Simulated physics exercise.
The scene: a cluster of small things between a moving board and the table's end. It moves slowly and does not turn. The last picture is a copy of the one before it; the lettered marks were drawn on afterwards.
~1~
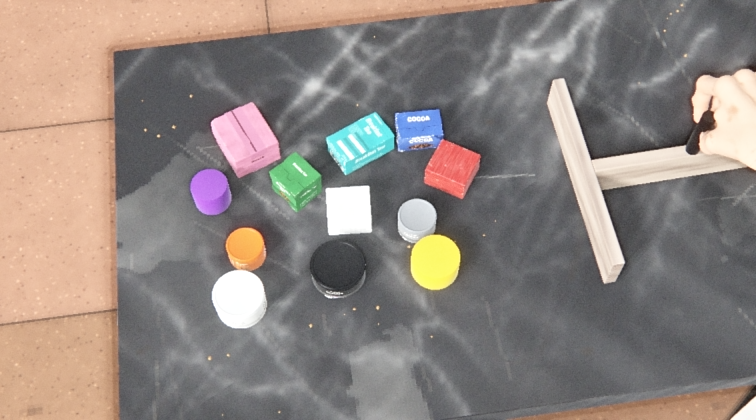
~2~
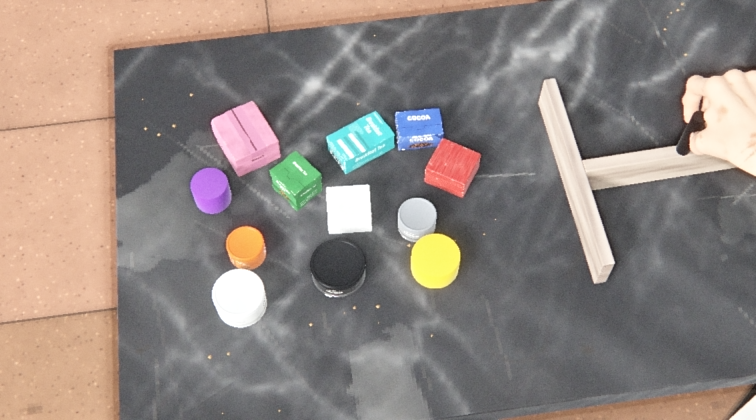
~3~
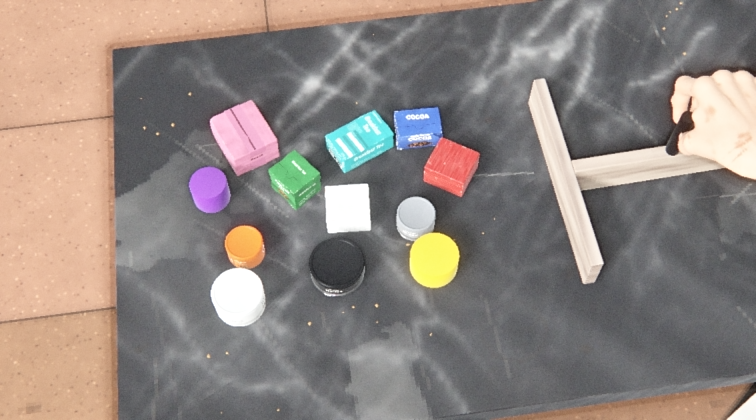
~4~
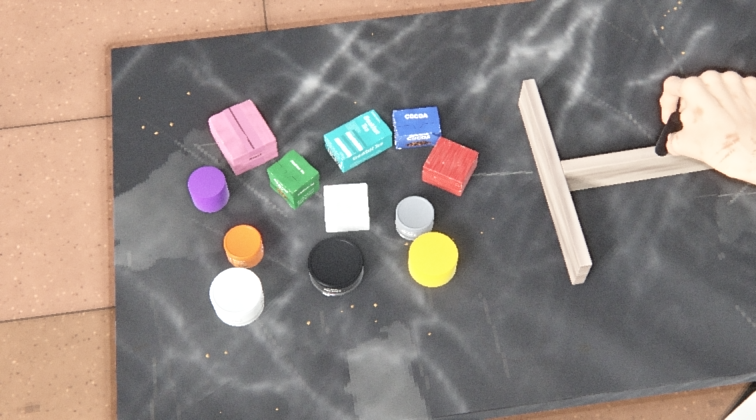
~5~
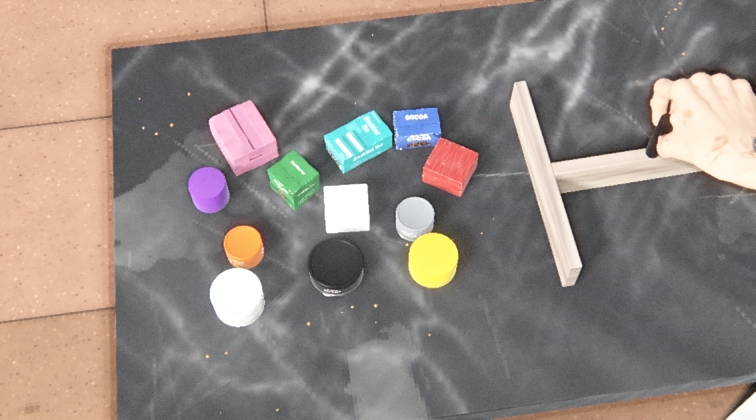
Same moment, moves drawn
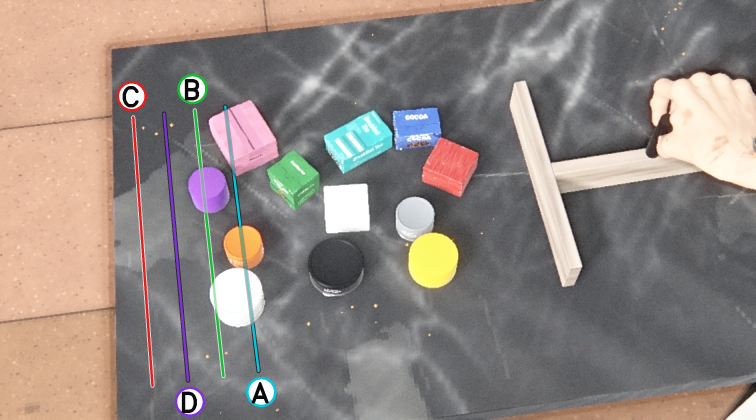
A T-shaped wooden board, gripped at its handle by a hand on the right, slides slowly leftward across a dark marbled tabletop without turning. It draws gradually nearer to the cluster of colourful packets, tubs and a white block on the left, which stay still, and a gap still separates them.
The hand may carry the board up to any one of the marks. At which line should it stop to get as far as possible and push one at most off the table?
No second one falls up to A.
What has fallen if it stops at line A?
It is the pink box.
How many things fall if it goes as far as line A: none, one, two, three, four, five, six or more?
One.
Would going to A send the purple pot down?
No.
On the marked copy, A at (241, 229); B at (208, 233); C at (142, 242); D at (175, 237).
Following A. Soon after the start, board (438, 183); yellow pot (421, 263); blue packet (392, 132).
Later, board (328, 197); pink box (181, 142); white tub (221, 302).
In the end, board (241, 207); pink box over the edge; purple pot (135, 204); one fallen.
As for the rest, B drops three; C drops eight; D drops six.
